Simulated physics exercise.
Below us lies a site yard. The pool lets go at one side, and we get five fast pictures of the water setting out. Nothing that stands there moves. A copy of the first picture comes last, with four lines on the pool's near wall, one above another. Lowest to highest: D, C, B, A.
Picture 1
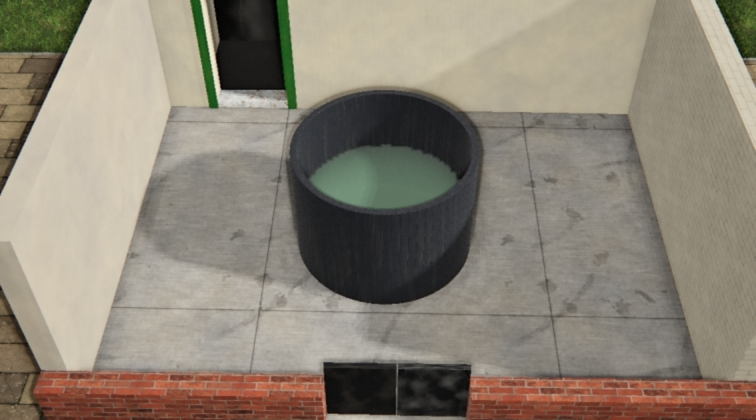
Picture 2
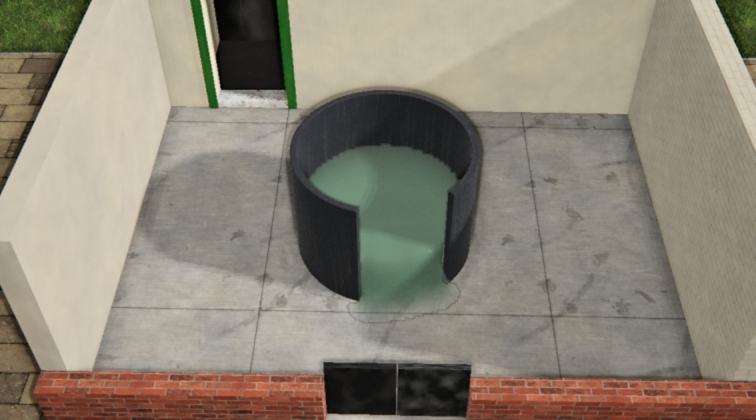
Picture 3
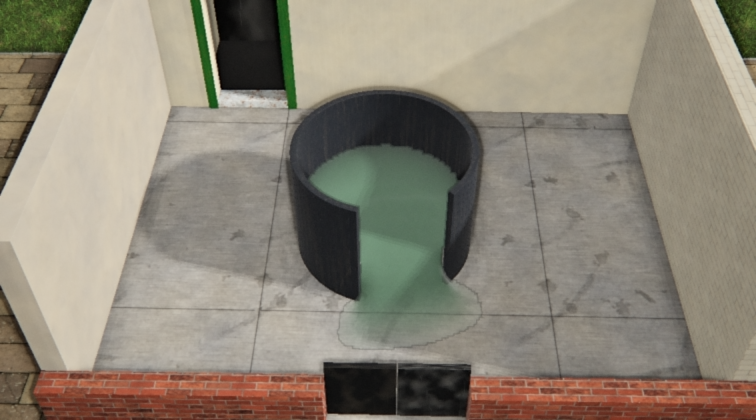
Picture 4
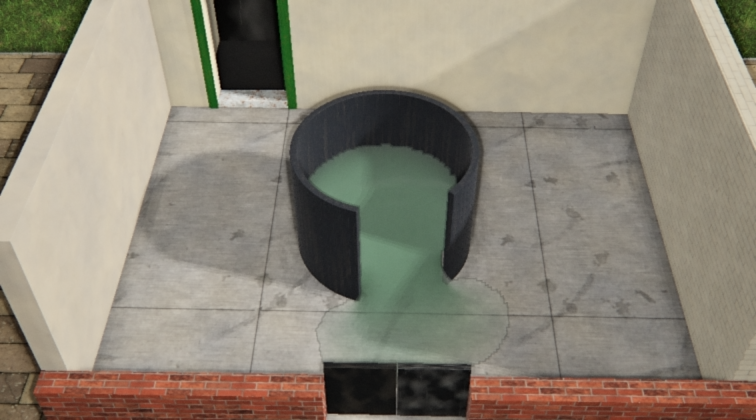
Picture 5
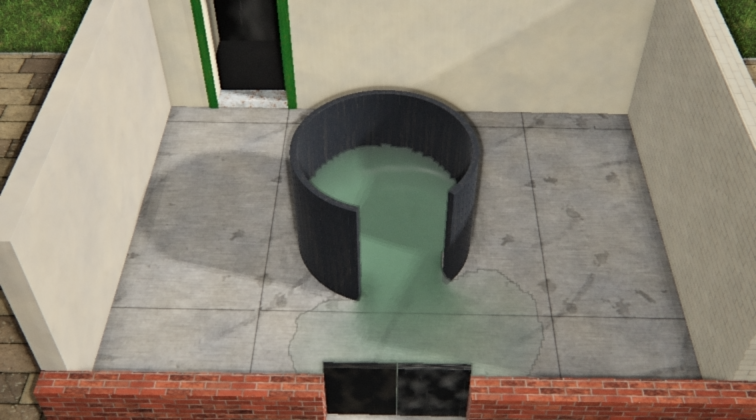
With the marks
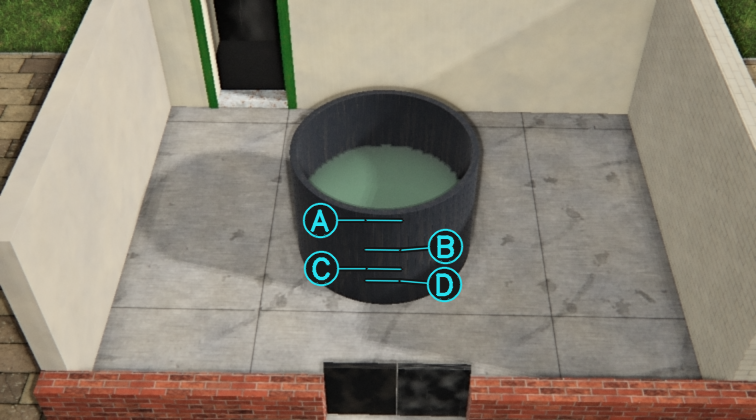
Round dark pool opening at the front in a walled concrete yard, cloudy green water pouring out and spreading across the ground.
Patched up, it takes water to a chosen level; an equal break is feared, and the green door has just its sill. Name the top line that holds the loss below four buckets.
B will do.
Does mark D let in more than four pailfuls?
No, not at all.
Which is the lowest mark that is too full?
A.
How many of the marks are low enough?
Three of them.
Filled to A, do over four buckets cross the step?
Yes, that goes wrong.
On the marked copy, A at (383, 220); B at (383, 249); C at (383, 269); D at (383, 280); from the bottom up D, C, B, A.
If A is chosen, about 12 bucketfuls get in.
If B is chosen, a splash gets over, under a bucket.
If C is chosen, nothing gets over.
If D is chosen, nothing gets over.
